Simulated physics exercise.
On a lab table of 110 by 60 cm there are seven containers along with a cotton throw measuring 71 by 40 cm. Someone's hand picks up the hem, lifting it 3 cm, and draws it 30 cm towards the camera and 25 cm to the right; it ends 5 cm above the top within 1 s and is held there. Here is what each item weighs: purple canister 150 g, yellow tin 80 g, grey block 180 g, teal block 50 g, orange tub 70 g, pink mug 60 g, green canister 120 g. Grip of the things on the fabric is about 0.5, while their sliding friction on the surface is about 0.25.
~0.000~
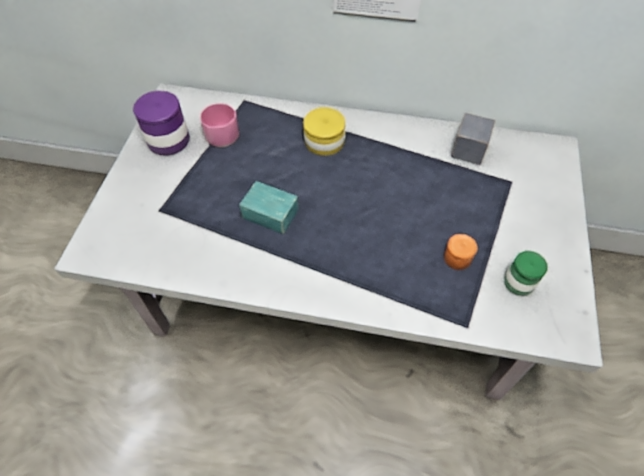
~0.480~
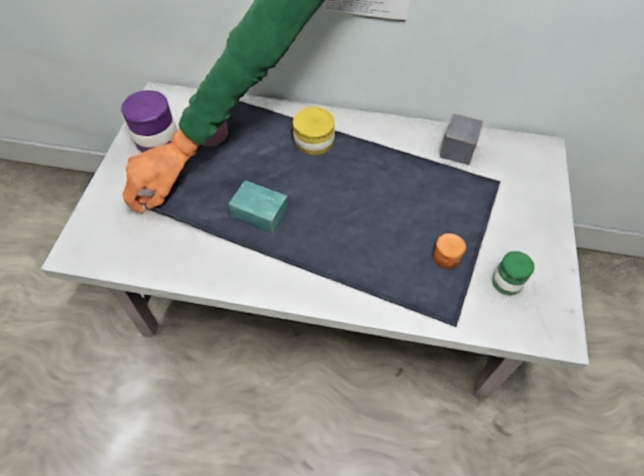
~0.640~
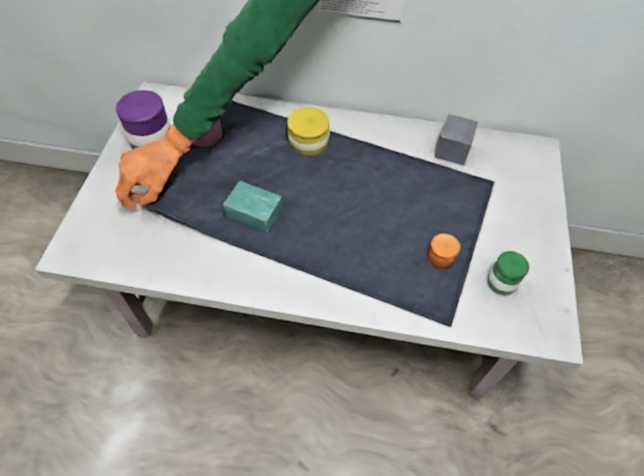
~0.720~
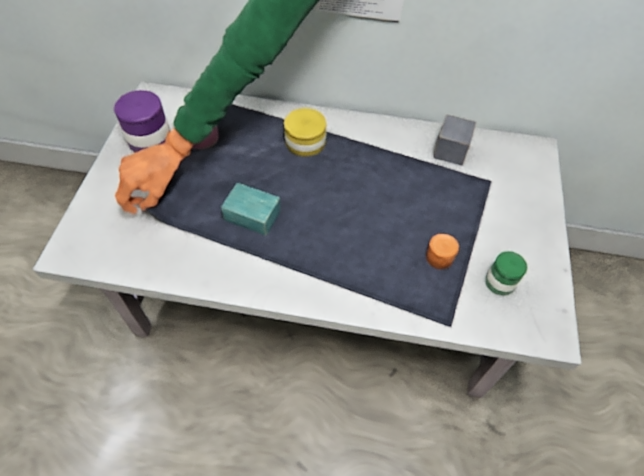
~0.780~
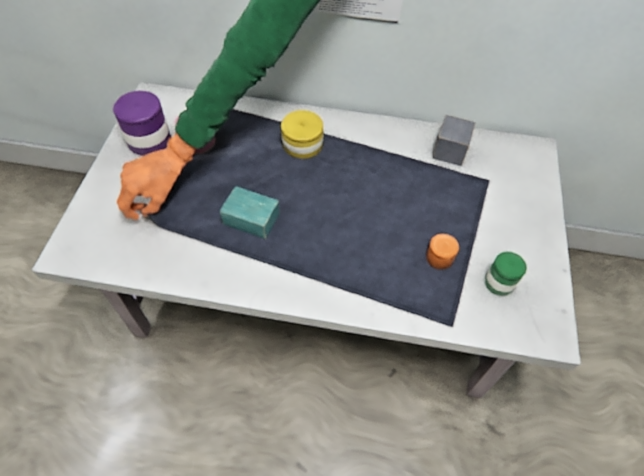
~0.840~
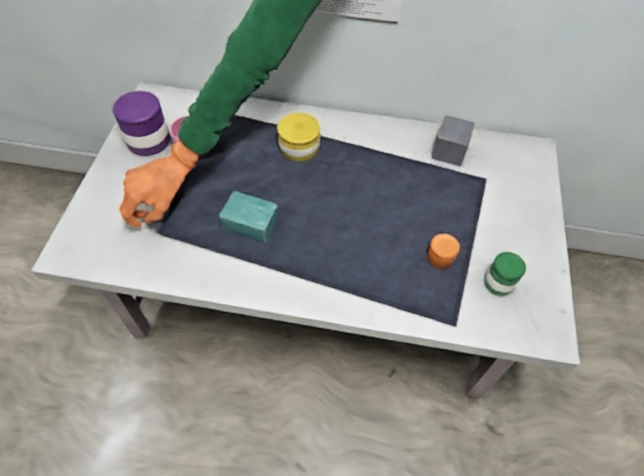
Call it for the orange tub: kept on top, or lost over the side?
Kept on top.
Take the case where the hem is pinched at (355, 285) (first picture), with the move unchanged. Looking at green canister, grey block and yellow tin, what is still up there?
At the end, the green canister holds its spot, the grey block holds its spot, and the yellow tin holds its spot.
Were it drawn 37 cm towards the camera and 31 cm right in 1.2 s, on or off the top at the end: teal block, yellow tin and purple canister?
In that case teal block is lost over the edge, yellow tin holds on and purple canister holds on.
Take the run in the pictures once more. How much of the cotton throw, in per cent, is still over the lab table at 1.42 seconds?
Roughly 90% of it.
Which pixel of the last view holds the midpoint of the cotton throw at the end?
It sits near (329, 258) in pixels.
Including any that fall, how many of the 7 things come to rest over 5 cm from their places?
Counting them up, I get 5.
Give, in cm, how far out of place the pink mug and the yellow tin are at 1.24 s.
Shift - pink mug 25 cm, yellow tin 15 cm.
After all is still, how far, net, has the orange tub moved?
Orange tub: Roughly 6 cm.
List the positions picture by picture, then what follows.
Orange tub (463, 246); cotton throw corners (158, 211) (244, 100) (512, 182) (468, 329), in the first frame.
Cotton throw corners (233, 99) (501, 182); grip (145, 206), in the second frame.
Cotton throw corners (227, 100) (495, 182); grip (138, 203), in the third frame.
Pink mug (197, 117); yellow tin (305, 122); cotton throw corners (223, 102) (492, 182); grip (138, 207), in the fourth frame.
Teal block (249, 206); pink mug (193, 122); yellow tin (302, 124); cotton throw corners (218, 105) (489, 181); grip (140, 213), in the fifth frame.
Orange tub (446, 245); cotton throw corners (212, 110) (487, 179) (456, 327); grip (143, 221), in the sixth frame.
After 1.0 s, 100 % of the cotton throw is still over the top; orange tub 3 cm off its start, pink mug 14 cm off its start, teal block 9 cm off its start.
After 1.2 s, 95 % of the cotton throw is still over the top; orange tub 6 cm off its start, pink mug 23 cm off its start, teal block 17 cm off its start.
After 1.4 s, 90 % of the cotton throw is still over the top; orange tub 7 cm off its start at (478, 244), pink mug 29 cm off its start at (153, 210), teal block 22 cm off its start at (279, 289).
After 1.6 s, 85 % of the cotton throw is still over the top; orange tub 7 cm off its start, pink mug 31 cm off its start, teal block 25 cm off its start.
After 3.2 s, 85 % of the cotton throw is still over the top; orange tub 7 cm off its start at (477, 246), teal block over the edge, pink mug 31 cm off its start at (155, 219), yellow tin 22 cm off its start at (272, 191).
